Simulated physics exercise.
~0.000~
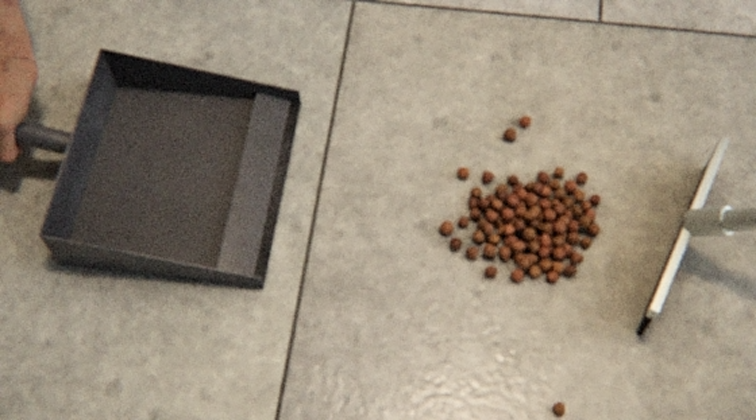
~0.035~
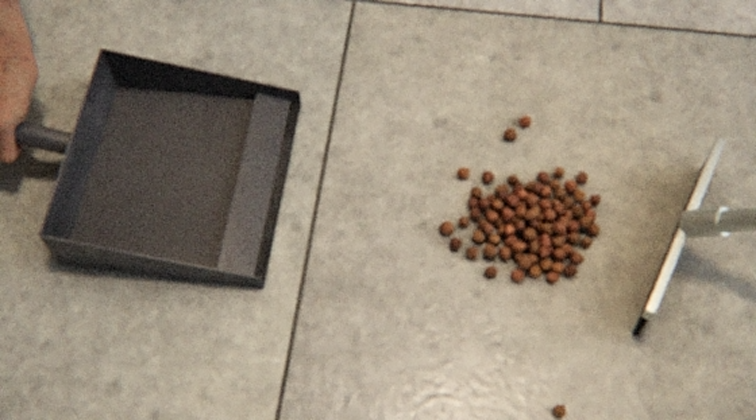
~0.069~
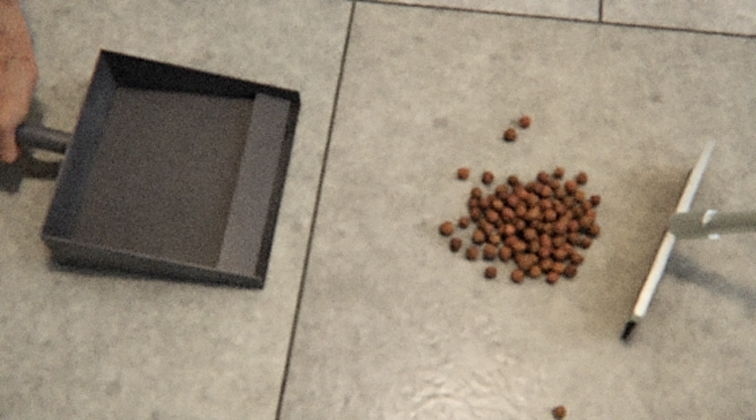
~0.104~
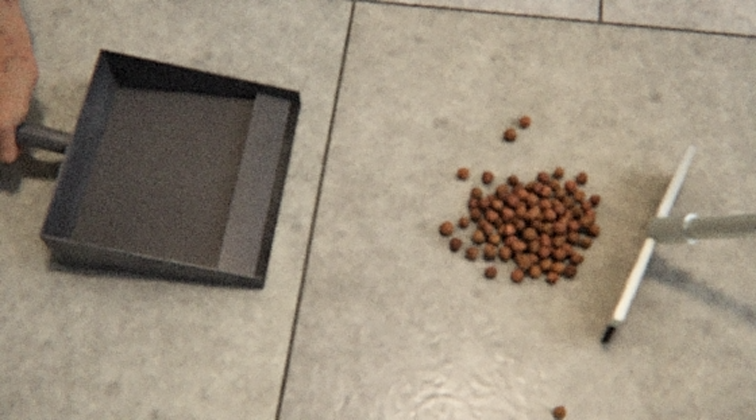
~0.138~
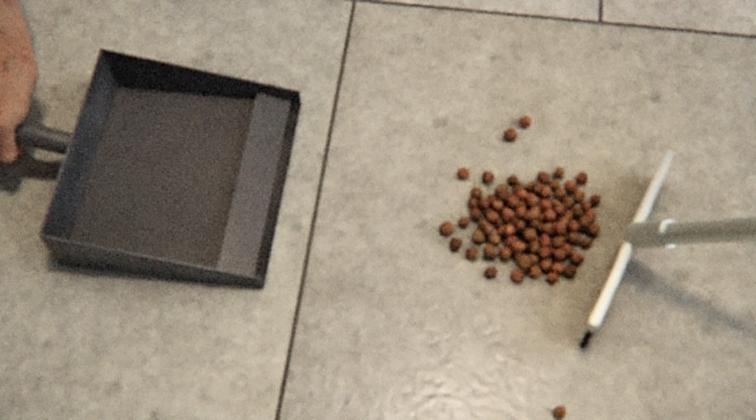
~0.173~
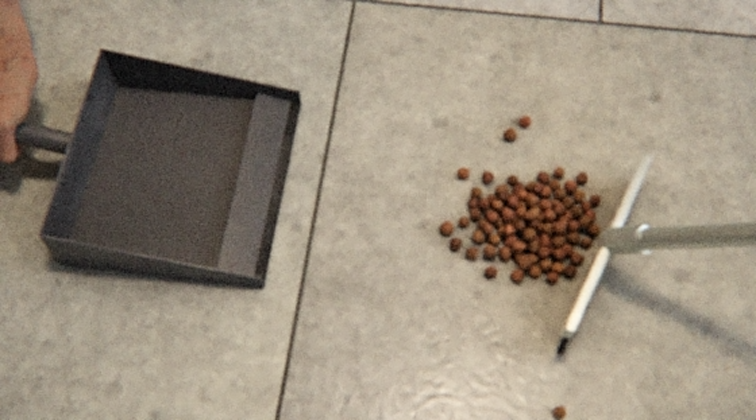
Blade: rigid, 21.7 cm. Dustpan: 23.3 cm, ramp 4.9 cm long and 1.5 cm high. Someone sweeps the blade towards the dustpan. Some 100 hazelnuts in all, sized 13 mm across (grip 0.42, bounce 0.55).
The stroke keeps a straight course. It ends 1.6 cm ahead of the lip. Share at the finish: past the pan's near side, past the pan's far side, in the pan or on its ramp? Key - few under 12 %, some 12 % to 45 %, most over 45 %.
Near side: Few. Far side: Few. Pan: Few.
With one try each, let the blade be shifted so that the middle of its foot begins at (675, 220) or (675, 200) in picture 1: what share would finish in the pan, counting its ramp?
Some 5 and 10 per cent.
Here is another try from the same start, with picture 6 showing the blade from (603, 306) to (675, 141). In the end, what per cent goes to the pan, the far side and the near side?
Split: Pan = 5, far = 20, near = 0.
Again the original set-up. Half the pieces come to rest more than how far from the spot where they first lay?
Around 16 centimetres.
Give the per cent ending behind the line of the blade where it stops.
Roughly 50 per cent.
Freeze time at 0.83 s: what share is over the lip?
Some 5 per cent by that point.
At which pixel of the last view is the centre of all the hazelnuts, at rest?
My guess is close to (394, 186).
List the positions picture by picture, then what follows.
Blade from (653, 312) to (721, 147), moved 0.0 cm, 0 of the pieces shifted so far; middle of the pieces at (529, 222); pan at (169, 178), in the first picture.
Blade from (649, 313) to (717, 147), moved 0.4 cm, 0 of the pieces shifted so far; middle of the pieces at (529, 223), in the second picture.
Blade from (637, 316) to (706, 150), moved 1.6 cm, 0 of the pieces shifted so far; middle of the pieces at (529, 223), in the third picture.
Blade from (616, 321) to (687, 154), moved 3.7 cm, 0 of the pieces shifted so far; middle of the pieces at (529, 223), in the fourth picture.
Blade from (593, 326) to (666, 159), moved 6.1 cm, 0 of the pieces shifted so far; middle of the pieces at (529, 223), in the fifth picture.
Blade from (569, 332) to (644, 163), moved 8.5 cm, 0 of the pieces shifted so far; middle of the pieces at (529, 223); pan at (169, 179). Its pace works out near 0.69 m/s, heading 21 degrees towards the viewer's side, in the sixth picture.
After 0.40 s, middle of the blade 20 cm from the lip; 0 % over the lip, far side 0 %, near side 0 %.
Then, at 0.55 s, middle of the blade 10 cm from the lip; 0 % over the lip, far side 0 %, near side 5 %.
After 0.83 s, middle of the blade 5 cm from the lip; 5 % over the lip, far side 0 %, near side 5 %.
By 1.5 s all is still; near side 5 %, far side 0 %, pan 0 %, in front of the lip or behind the blade 90 %.
